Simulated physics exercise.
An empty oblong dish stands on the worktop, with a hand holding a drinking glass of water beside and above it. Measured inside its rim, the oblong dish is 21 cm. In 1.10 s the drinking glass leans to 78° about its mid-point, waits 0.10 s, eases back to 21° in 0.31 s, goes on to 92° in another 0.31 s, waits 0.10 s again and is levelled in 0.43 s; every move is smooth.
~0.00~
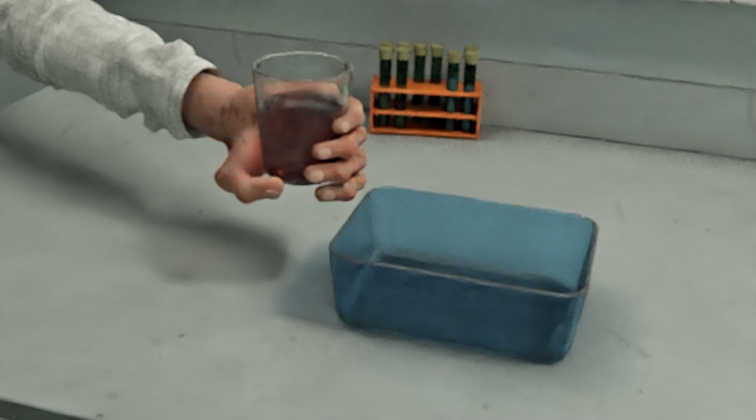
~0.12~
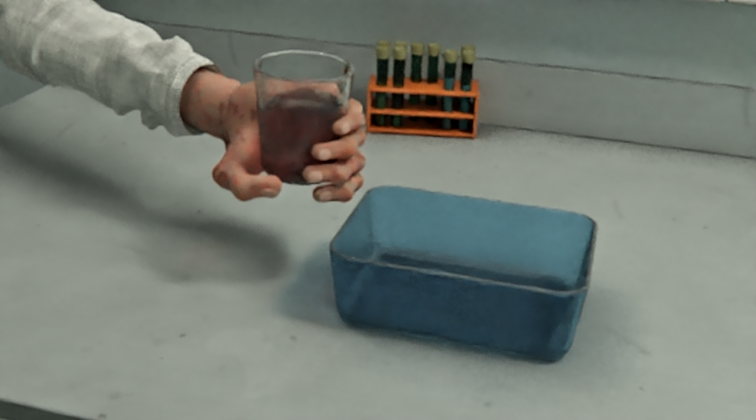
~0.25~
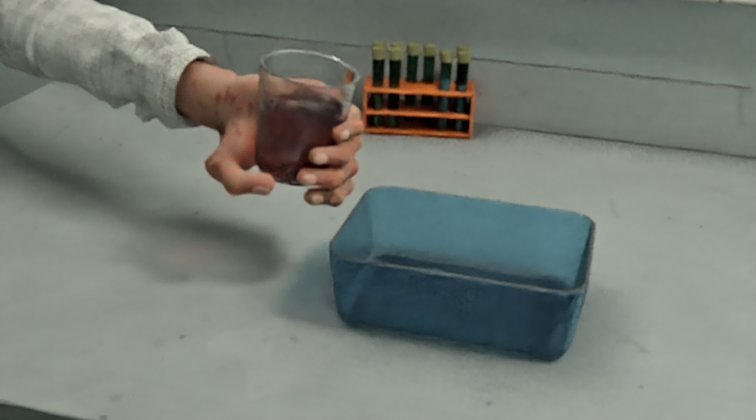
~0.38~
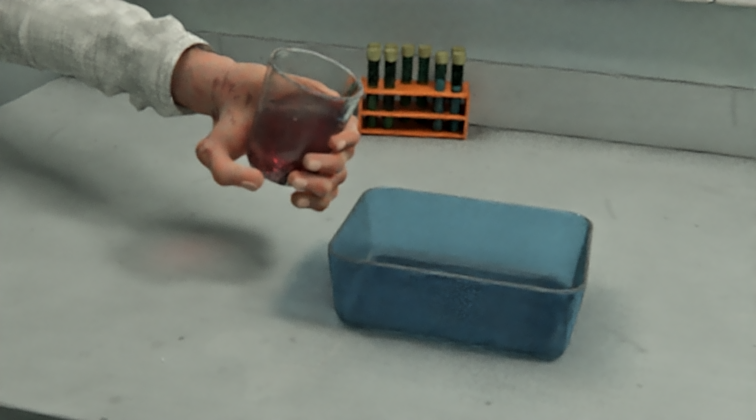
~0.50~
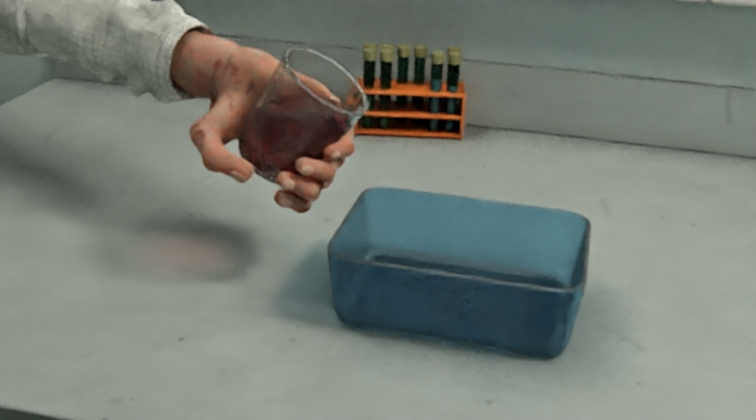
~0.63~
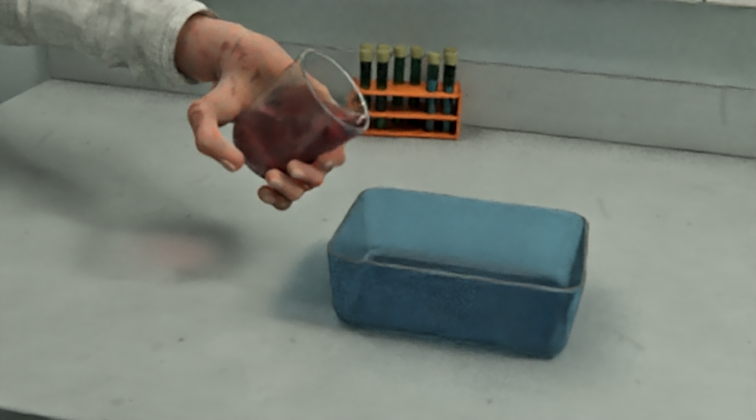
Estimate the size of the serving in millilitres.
Roughly 195 ml is served.
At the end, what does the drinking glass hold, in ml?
It ends up holding about 30 ml.
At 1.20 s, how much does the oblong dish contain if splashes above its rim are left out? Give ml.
At that moment it holds close to 100 ml.
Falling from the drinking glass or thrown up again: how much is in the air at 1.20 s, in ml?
Around 25 ml, I'd say.
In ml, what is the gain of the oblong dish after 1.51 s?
I'd say near 50 ml goes in.
By 1.20 s the tilt is 78° and the oblong dish has 105 ml, the drinking glass 95 ml, and 0 ml is on the worktop.
By 1.51 s the tilt is 21° and the oblong dish has 145 ml, the drinking glass 80 ml, and 0 ml is on the worktop.
By 1.92 s the tilt is 92° and the oblong dish has 150 ml, the drinking glass 50 ml, and 0 ml is on the worktop.
By 2.23 s the tilt is 17° and the oblong dish has 190 ml, the drinking glass 25 ml, and 0 ml is on the worktop.
At rest the oblong dish has 195 ml, the drinking glass 25 ml, and 5 ml is on the worktop.
